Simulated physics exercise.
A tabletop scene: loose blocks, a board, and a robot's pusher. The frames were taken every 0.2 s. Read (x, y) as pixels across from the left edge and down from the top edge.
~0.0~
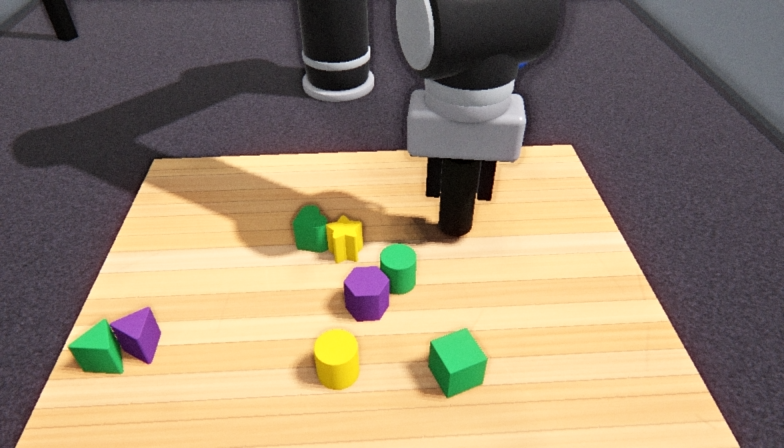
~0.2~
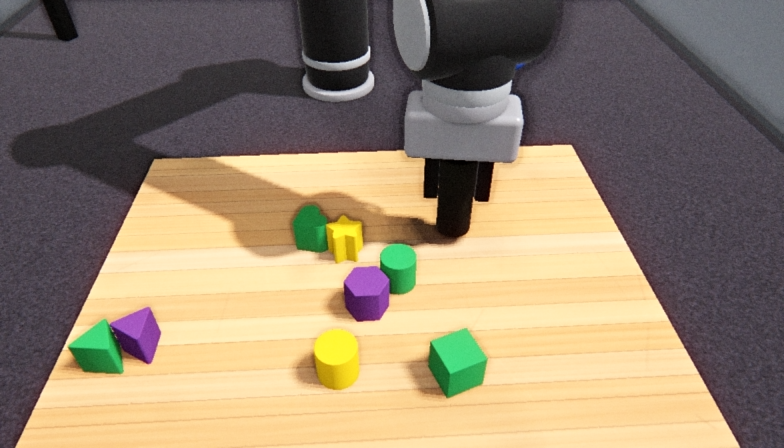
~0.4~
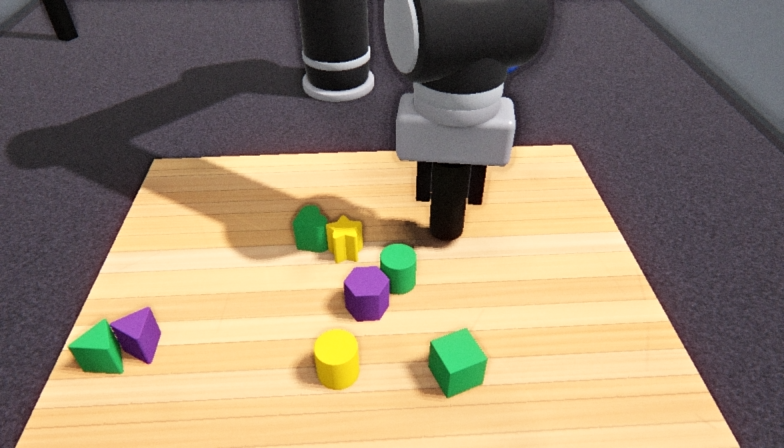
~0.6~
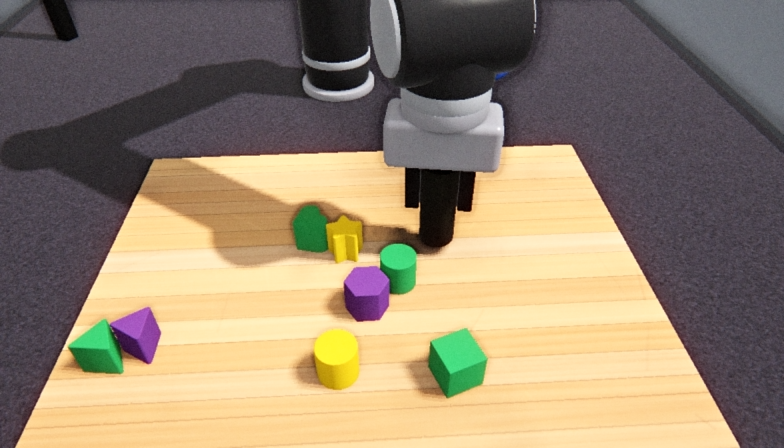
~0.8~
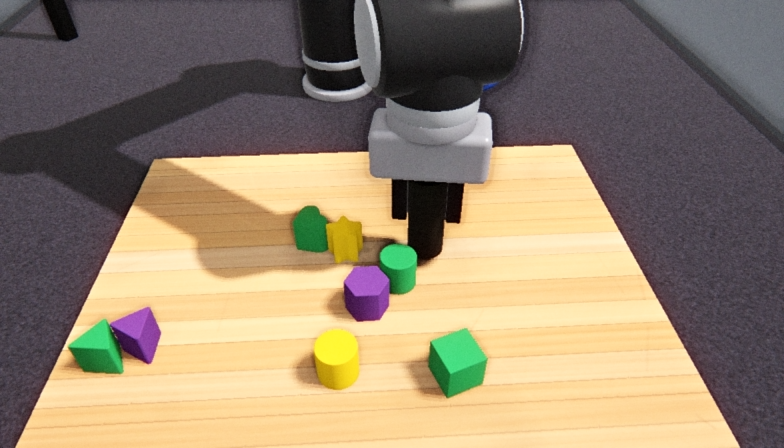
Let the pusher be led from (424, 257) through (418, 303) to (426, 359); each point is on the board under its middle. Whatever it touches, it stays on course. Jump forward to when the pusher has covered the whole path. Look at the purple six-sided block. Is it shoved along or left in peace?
It does get moved.
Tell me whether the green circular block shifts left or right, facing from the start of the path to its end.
So, looking from the first point of the path to the last, the green circular block moves rightwards.
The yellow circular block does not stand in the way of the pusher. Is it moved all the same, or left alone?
That block stays in place.
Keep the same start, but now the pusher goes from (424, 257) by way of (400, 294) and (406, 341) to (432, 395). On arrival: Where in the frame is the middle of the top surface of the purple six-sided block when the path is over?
(316, 310)
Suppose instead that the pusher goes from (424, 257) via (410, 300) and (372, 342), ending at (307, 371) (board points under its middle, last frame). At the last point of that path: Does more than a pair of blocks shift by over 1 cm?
That would be a yes.
On the path given first. One third of the way, pusher at (419, 278); purple six-sided block at (350, 288); green circular block at (384, 270).
Two thirds of the way, pusher at (419, 312); purple six-sided block at (341, 292); green circular block at (379, 279).
At the end, pusher at (426, 350); yellow circular block still; purple six-sided block at (341, 292); green circular block at (379, 279); green four-sided block at (464, 356), turned 15° anticlockwise.
